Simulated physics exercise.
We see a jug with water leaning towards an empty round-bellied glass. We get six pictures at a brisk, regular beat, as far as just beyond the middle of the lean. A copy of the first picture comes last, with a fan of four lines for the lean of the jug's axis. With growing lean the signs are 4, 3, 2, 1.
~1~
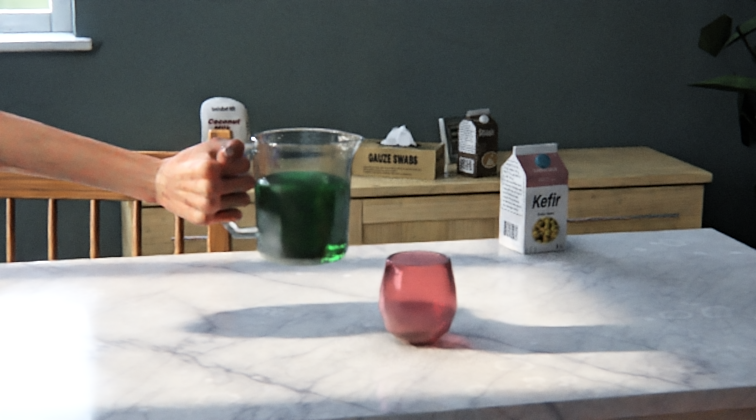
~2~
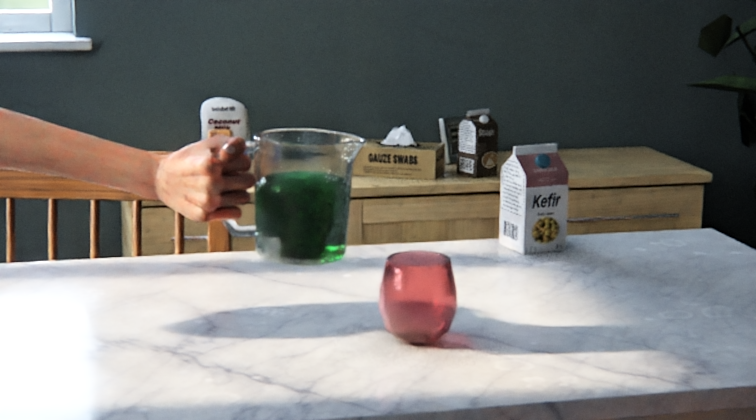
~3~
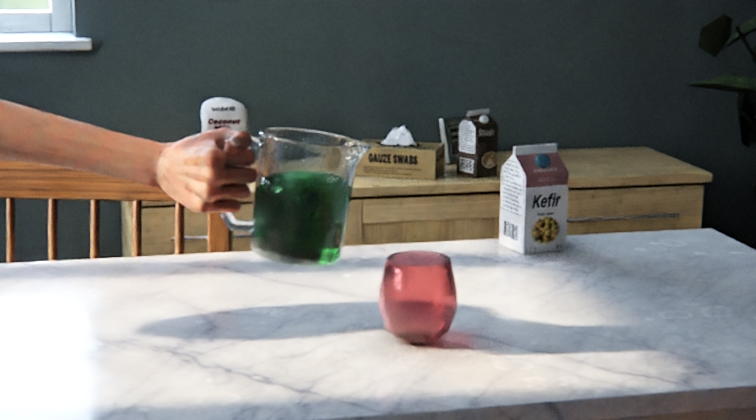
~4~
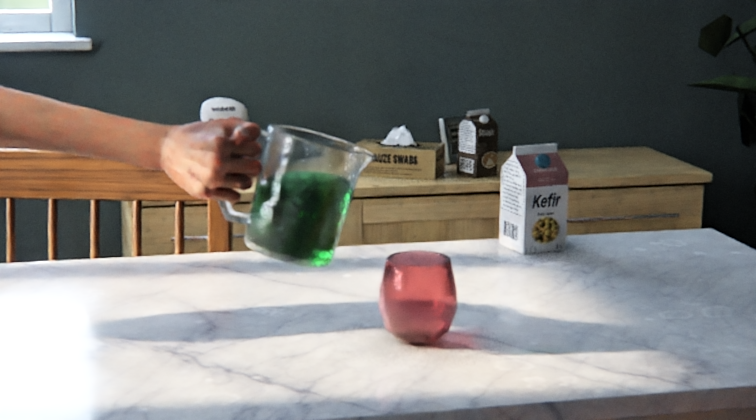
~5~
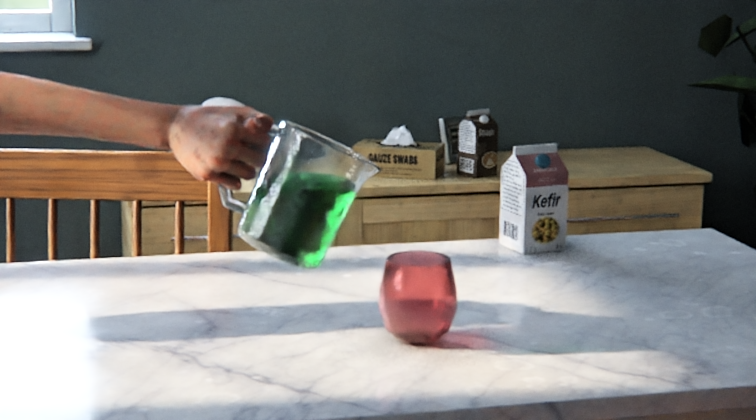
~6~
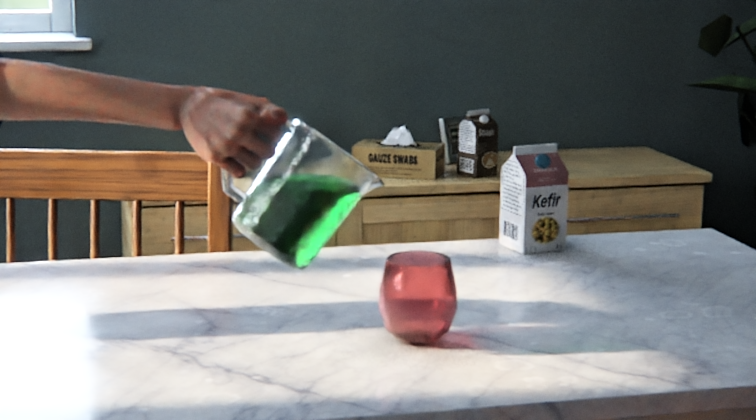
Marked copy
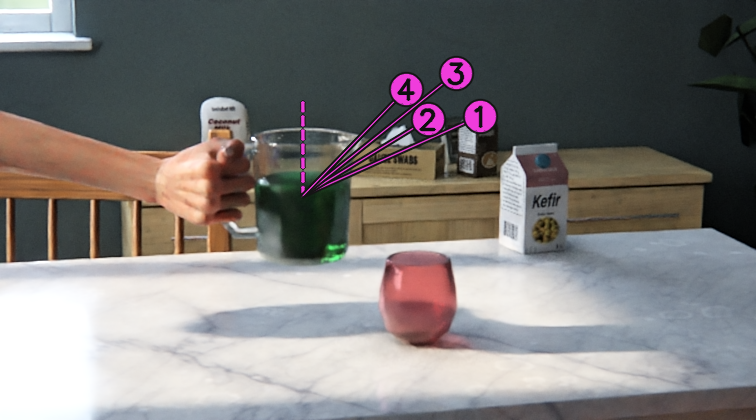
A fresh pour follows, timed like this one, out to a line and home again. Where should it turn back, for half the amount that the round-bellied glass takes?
1 beats the others.
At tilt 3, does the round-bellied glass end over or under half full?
Under half.
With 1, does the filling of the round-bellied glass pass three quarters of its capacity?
No.
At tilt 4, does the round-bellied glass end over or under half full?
Under half.
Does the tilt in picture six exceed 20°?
Yes.
On the marked copy, 1 at (464, 123); 2 at (413, 127); 3 at (443, 83); 4 at (394, 101).
With 1, the round-bellied glass ends with about 50 % of what it can hold.
With 2, the round-bellied glass ends with about 31 % of what it can hold.
With 3, the round-bellied glass ends with about 16 % of what it can hold.
With 4, the round-bellied glass ends with about 6 % of what it can hold.
